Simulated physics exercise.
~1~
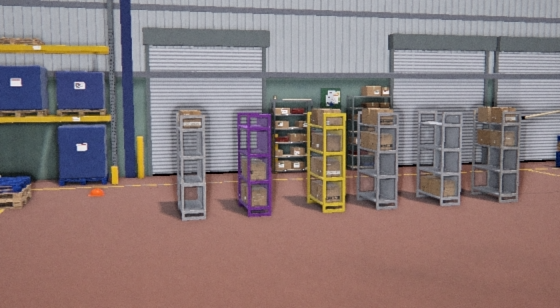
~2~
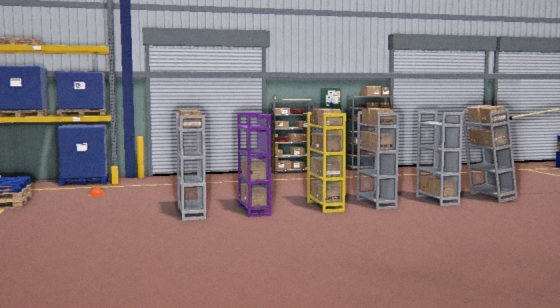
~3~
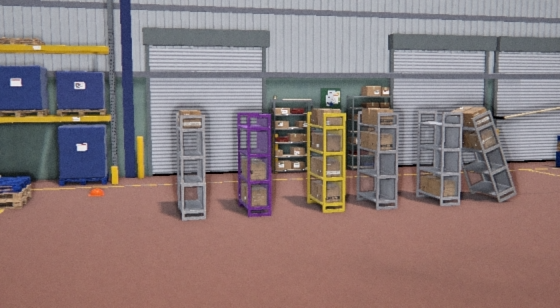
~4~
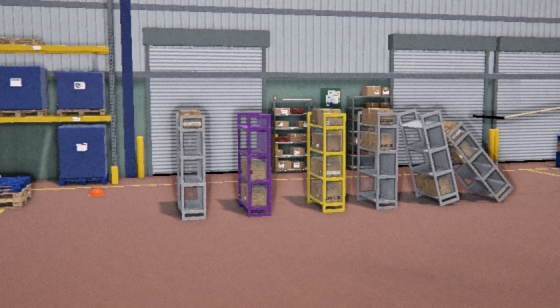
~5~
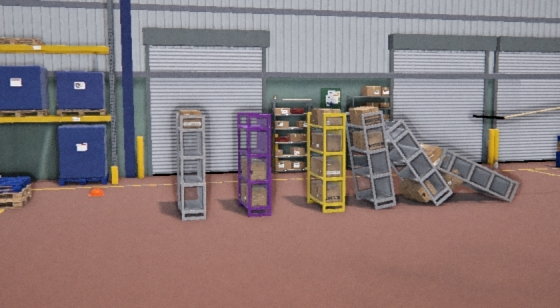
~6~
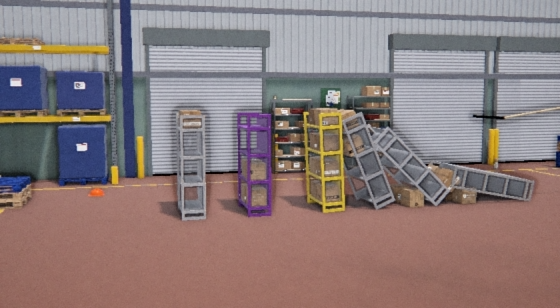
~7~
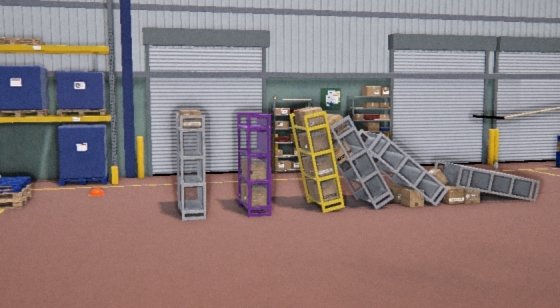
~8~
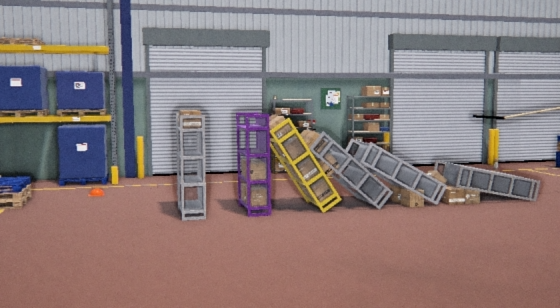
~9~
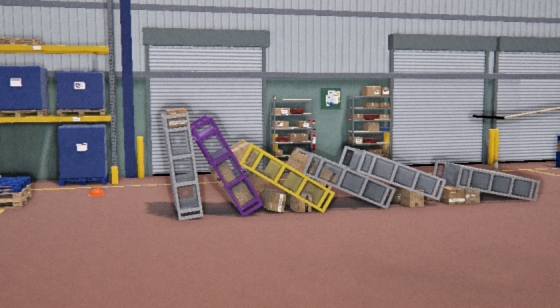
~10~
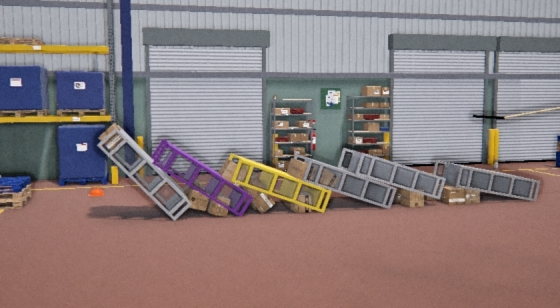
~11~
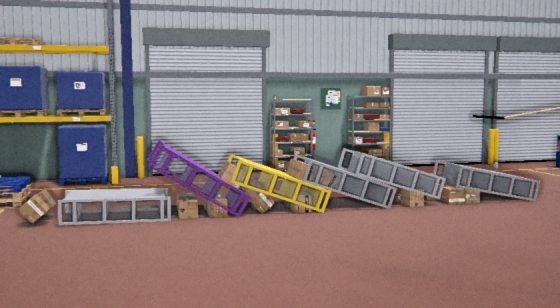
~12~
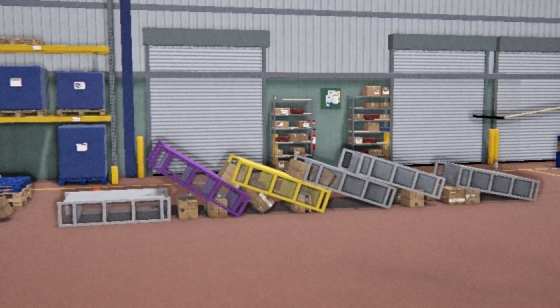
In a warehouse with roller shutters and blue containers at the left, six tall open shelf units loaded with cartons stand in a row. A pole reaching in from the right pushes the rightmost grey unit, which tilts left into its neighbor. The lean passes leftward through the next grey units as cartons spill, then tips the yellow one and the purple one. Last, the grey unit at the left end topples and lands flat on the floor. None remains upright, the others lying slanted in an overlapping line among scattered cartons.
